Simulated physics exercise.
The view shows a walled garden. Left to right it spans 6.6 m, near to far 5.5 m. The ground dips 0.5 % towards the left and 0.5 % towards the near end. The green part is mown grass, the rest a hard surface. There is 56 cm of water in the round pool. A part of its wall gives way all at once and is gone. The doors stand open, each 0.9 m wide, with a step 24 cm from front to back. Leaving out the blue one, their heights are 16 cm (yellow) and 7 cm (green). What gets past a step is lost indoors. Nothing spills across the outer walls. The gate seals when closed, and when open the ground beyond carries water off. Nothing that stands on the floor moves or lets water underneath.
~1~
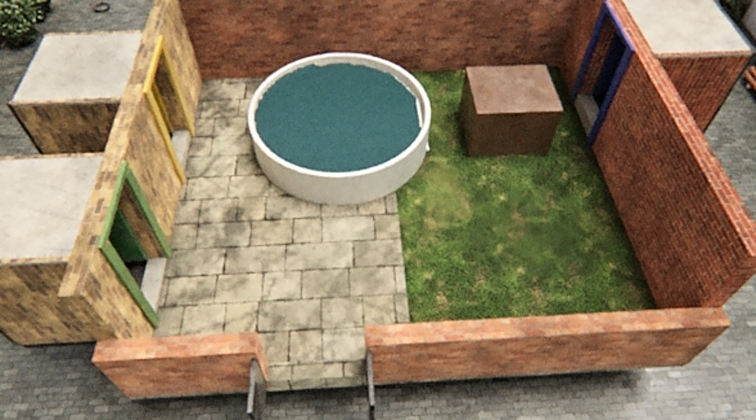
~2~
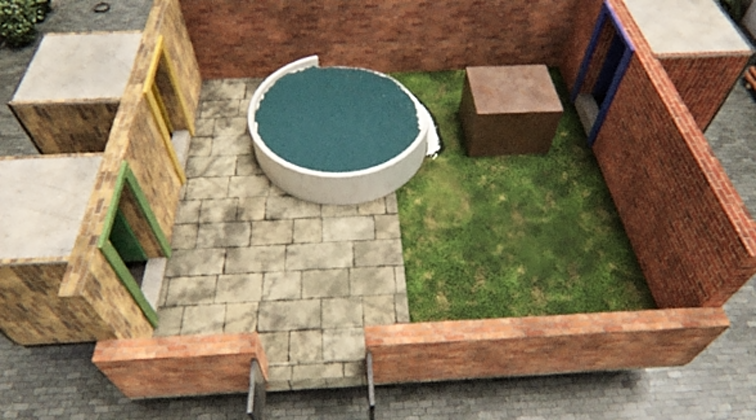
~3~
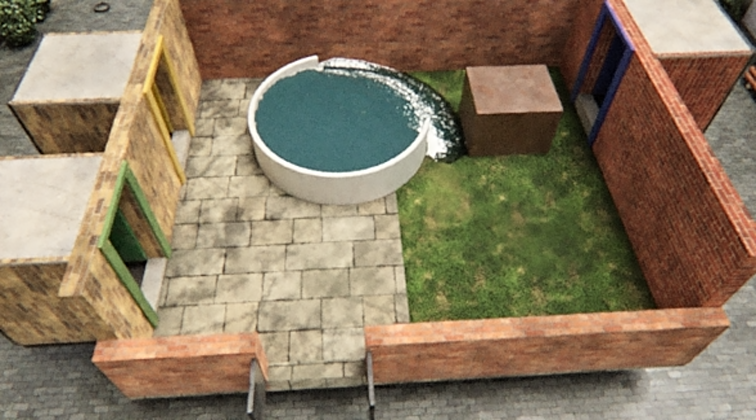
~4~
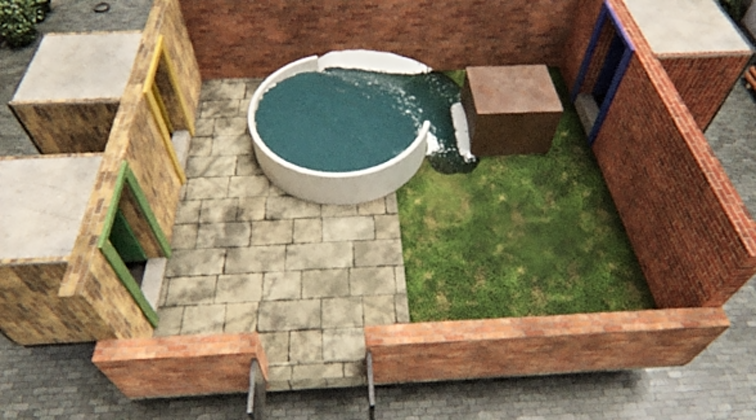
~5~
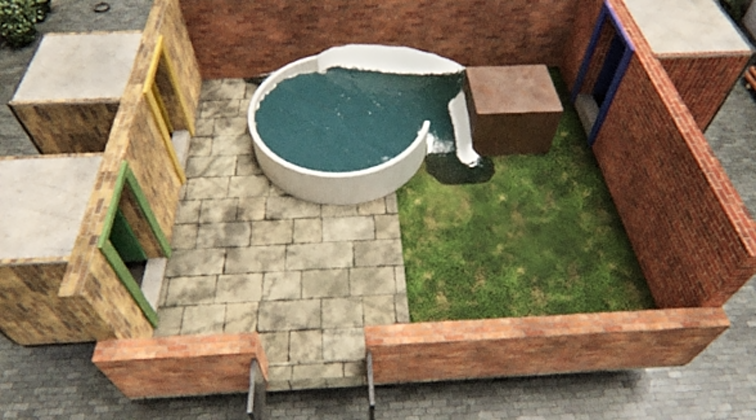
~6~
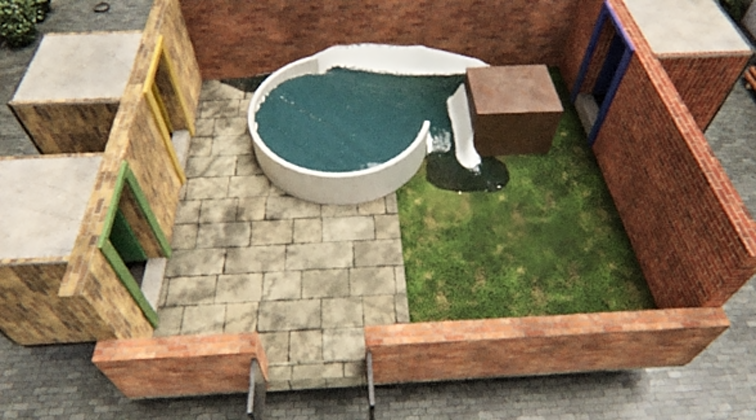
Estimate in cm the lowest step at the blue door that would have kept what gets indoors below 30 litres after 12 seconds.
About 17 cm.
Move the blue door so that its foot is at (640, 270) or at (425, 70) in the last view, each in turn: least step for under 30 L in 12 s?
Roughly 6.5 and 28 cm.
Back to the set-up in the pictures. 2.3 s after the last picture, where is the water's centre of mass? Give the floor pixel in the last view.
Around (412, 125).
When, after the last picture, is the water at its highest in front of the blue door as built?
Around 1.8 s.
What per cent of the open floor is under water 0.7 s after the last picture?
Near 30 per cent is wet.
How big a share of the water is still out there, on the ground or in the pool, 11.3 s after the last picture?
About 94 per cent.
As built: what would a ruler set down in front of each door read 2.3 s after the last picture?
In cm: Yellow 6, green 0, blue 23.
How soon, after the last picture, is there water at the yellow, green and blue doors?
Arrival: Yellow 1.1 s, green 2.8 s, blue 1.1 s.
Then, 0.7 s after the last picture water covers 30 % of the floor, deepest (42 cm) near (425, 107); it has not reached the blue door.
Then, 2.3 s after the last picture water covers 60 % of the floor, deepest (40 cm) near (554, 69); 23 cm at the blue door, 3 litres in over its 24 cm step.
Then, 11.3 s after the last picture water covers 100 % of the floor, deepest (12 cm) near (559, 81); 8 cm at the blue door, 6 litres in over its 24 cm step.
At the blue door as built, the water peaked near 23 cm, 1.9 s after the last picture.
Run again over the same 12 s with other heights there, 48 litres in over 14.5 cm, 19 litres over 19.5 cm. The limit of 30 litres is kept from about 17 cm up.
